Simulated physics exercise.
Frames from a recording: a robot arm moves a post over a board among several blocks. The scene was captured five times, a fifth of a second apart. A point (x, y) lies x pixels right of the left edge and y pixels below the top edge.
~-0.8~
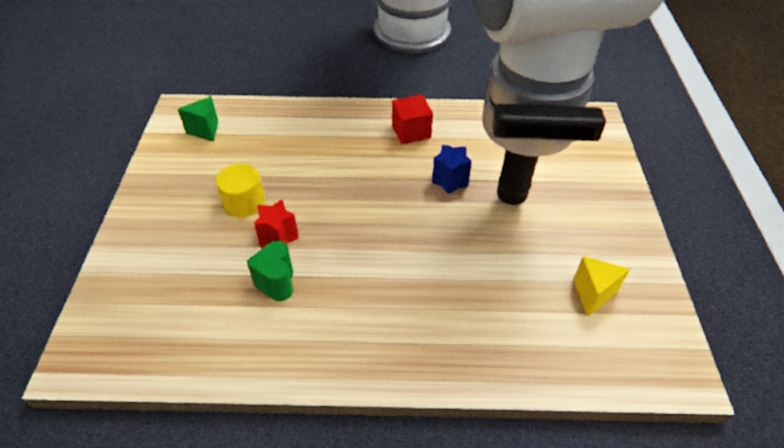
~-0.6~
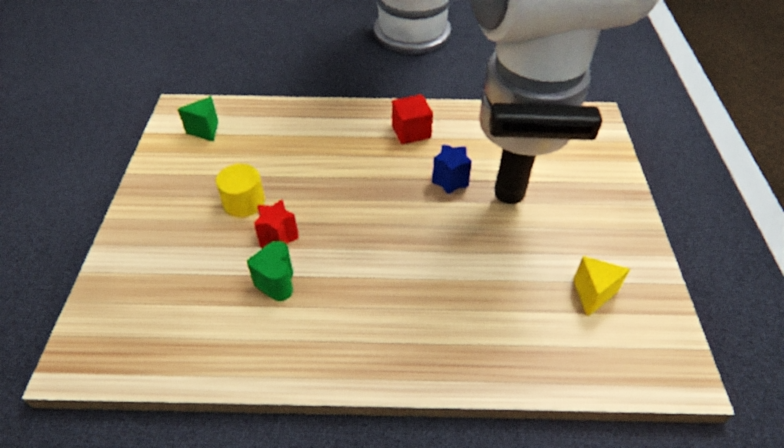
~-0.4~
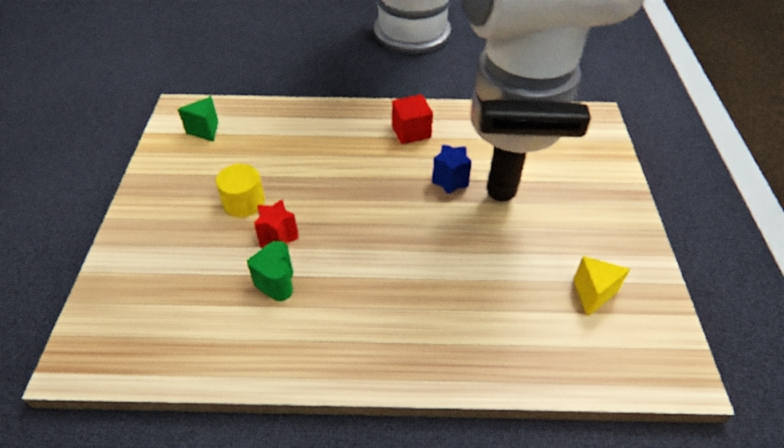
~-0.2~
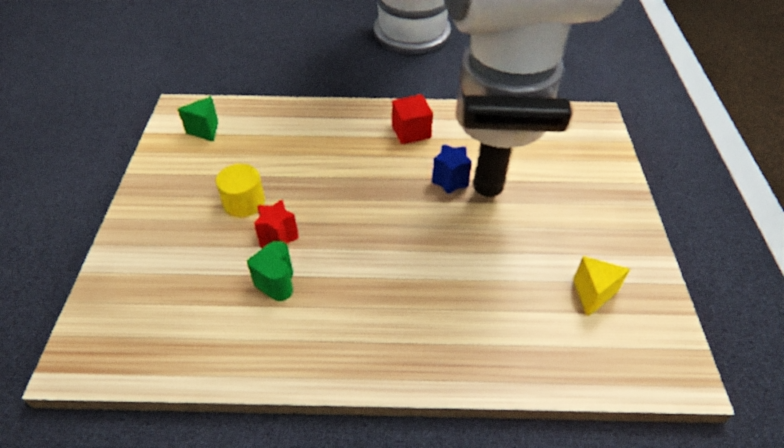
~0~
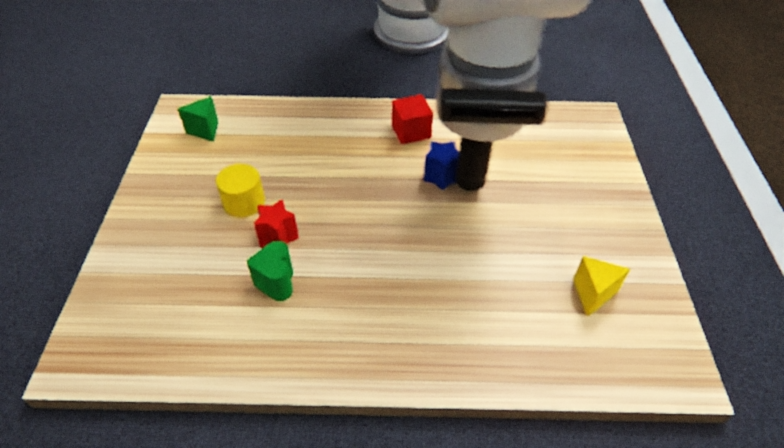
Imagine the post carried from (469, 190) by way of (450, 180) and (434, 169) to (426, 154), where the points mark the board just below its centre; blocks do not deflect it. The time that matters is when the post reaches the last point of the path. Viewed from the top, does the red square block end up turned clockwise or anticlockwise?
From above, it turns clockwise.
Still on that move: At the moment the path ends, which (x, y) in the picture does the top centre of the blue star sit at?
It should be at about (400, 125).
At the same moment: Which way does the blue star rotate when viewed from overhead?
The blue star rotates counterclockwise.
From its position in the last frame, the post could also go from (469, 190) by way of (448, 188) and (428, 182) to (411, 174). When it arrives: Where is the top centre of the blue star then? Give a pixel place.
Close to (413, 130).
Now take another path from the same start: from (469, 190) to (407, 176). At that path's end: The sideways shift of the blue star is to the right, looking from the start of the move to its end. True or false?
My answer: True.
What follows on the original path. Halfway along, post (441, 165); blue star (419, 137), turned 15° anticlockwise.
At the end, post (427, 146); red square block (408, 102), turned 25° clockwise; blue star (400, 125), turned 35° anticlockwise.
